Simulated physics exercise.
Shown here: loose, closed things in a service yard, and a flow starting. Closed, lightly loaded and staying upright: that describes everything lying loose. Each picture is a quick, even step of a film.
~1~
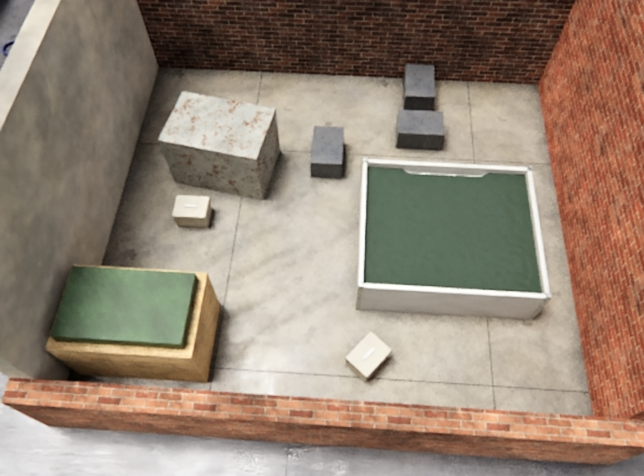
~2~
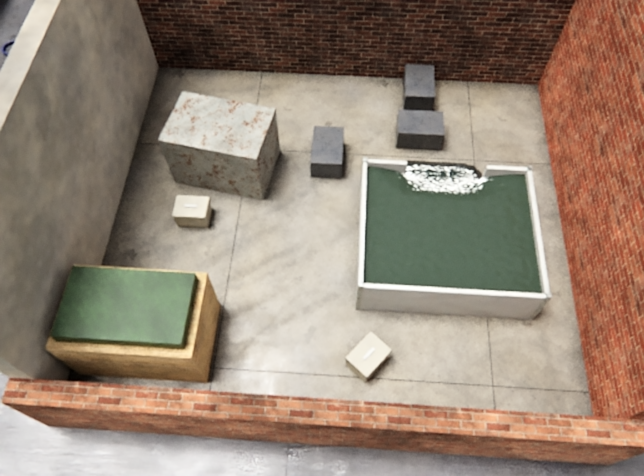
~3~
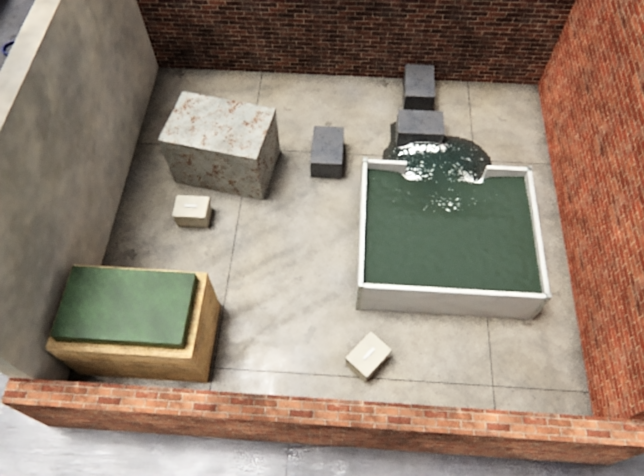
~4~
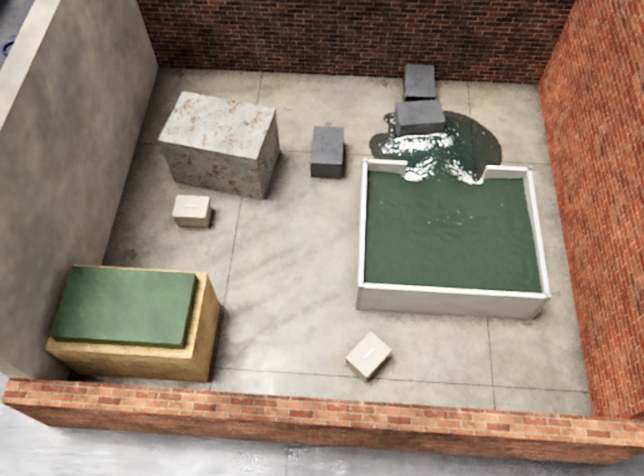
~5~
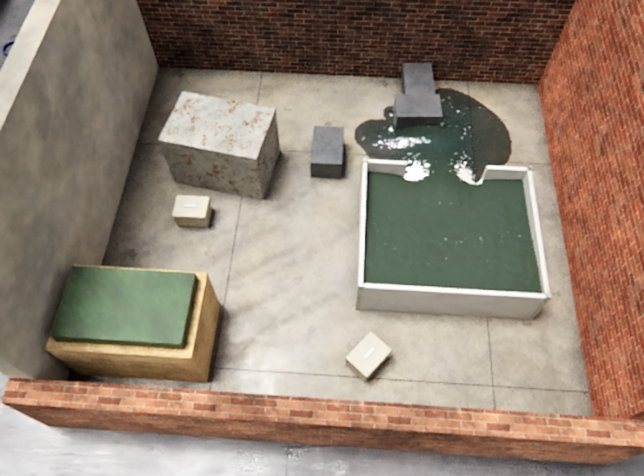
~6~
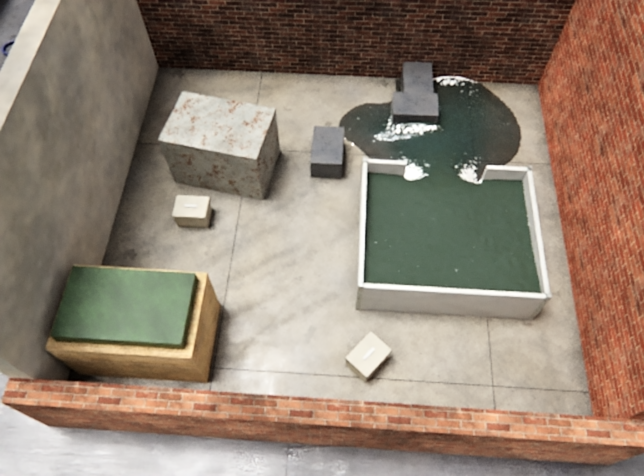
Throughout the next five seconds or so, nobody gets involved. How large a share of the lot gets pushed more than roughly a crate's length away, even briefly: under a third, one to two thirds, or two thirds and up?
One to two thirds.
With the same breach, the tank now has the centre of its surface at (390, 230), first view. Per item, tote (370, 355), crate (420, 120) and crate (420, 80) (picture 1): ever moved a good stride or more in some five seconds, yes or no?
Well, the first one didn't get far, the second got driven a long way, and the third got driven a long way.
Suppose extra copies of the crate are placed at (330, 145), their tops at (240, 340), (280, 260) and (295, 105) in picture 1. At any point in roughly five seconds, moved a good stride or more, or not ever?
One by one: Hardly budges; hardly budges; knocked well away.
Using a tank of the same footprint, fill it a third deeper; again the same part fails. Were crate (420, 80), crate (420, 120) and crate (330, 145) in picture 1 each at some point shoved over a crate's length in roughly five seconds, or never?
Order as given: Displaced that much; displaced that much; not past it.
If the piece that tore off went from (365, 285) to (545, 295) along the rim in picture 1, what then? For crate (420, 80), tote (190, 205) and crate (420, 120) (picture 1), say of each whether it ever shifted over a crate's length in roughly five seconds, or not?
Taking them one at a time, the first gets shoved clear, the second gets shoved clear and the third not displaced that far.
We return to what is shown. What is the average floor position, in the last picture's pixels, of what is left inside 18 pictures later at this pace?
Their centre sits close to (302, 186) on the floor of the last picture.
A moment on, 0 of 5 are well off their spots; 1 afloat.
Next, 0 of 5 are well off their spots; 2 afloat.
Later, 2 of 5 are well off their spots; 1 afloat.
In the end, 2 of 5 are well off their spots, and 2 have been at some point; 2 afloat.
